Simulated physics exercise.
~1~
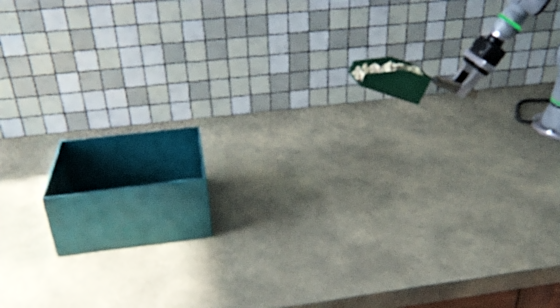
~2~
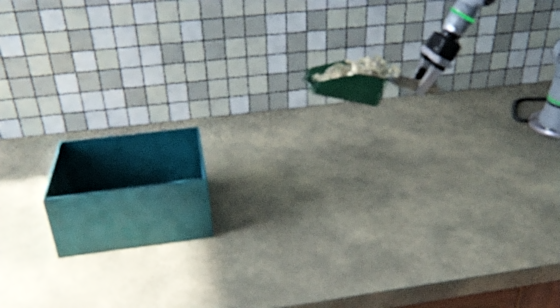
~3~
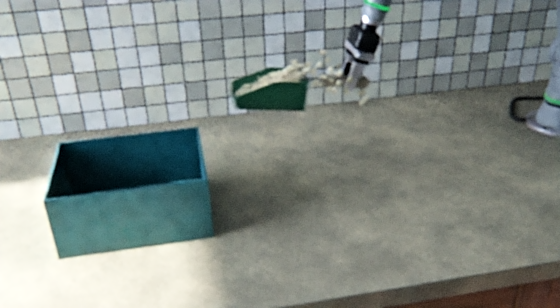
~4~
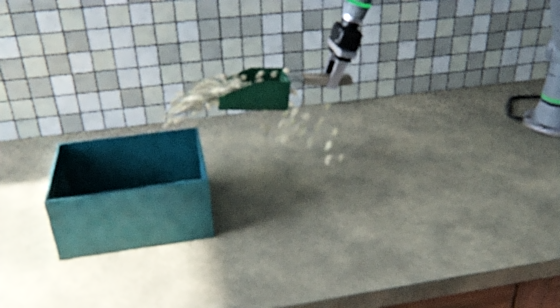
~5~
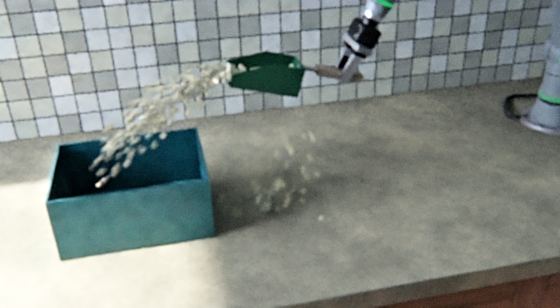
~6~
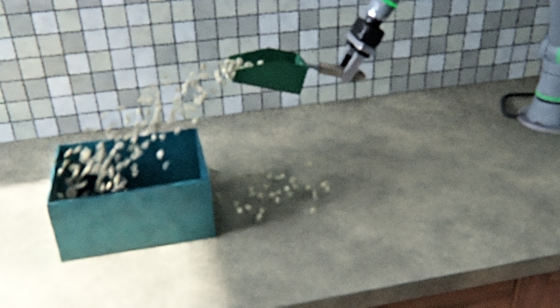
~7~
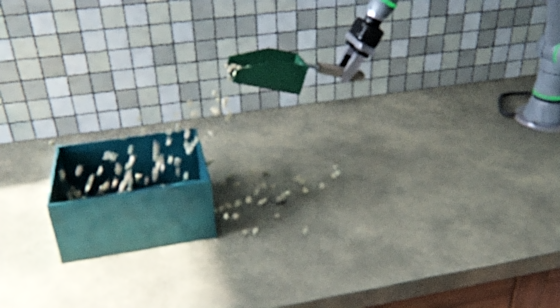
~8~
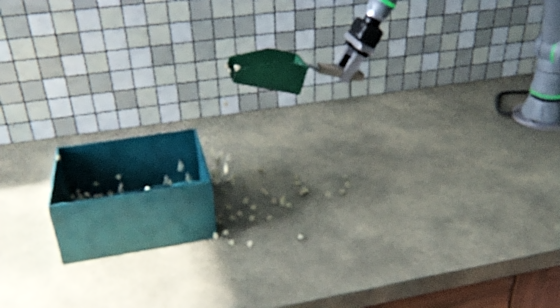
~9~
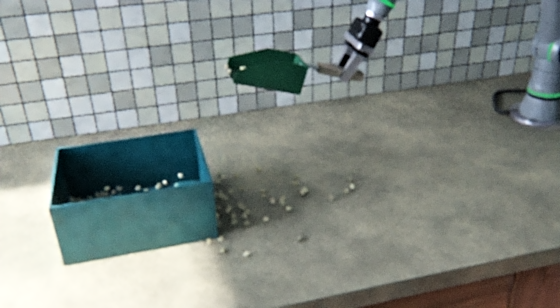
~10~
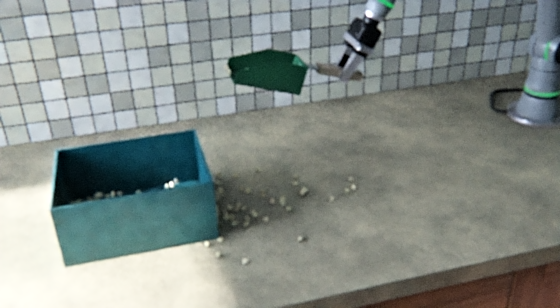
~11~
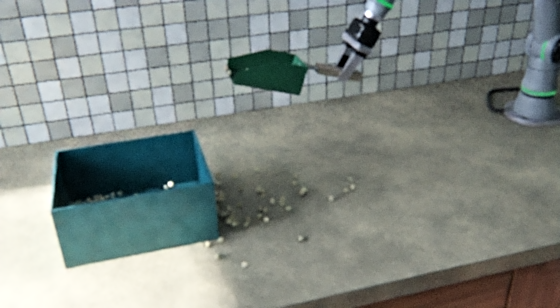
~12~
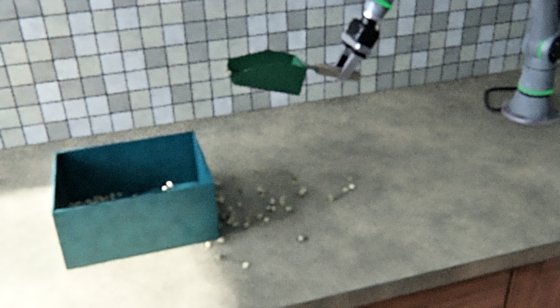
A robot arm swung a green scoop heaped with small pale beans leftward over a counter, then stopped and flung them toward a teal box; many landed inside, others scattered on the counter beside it, and the scoop stayed held in the air.
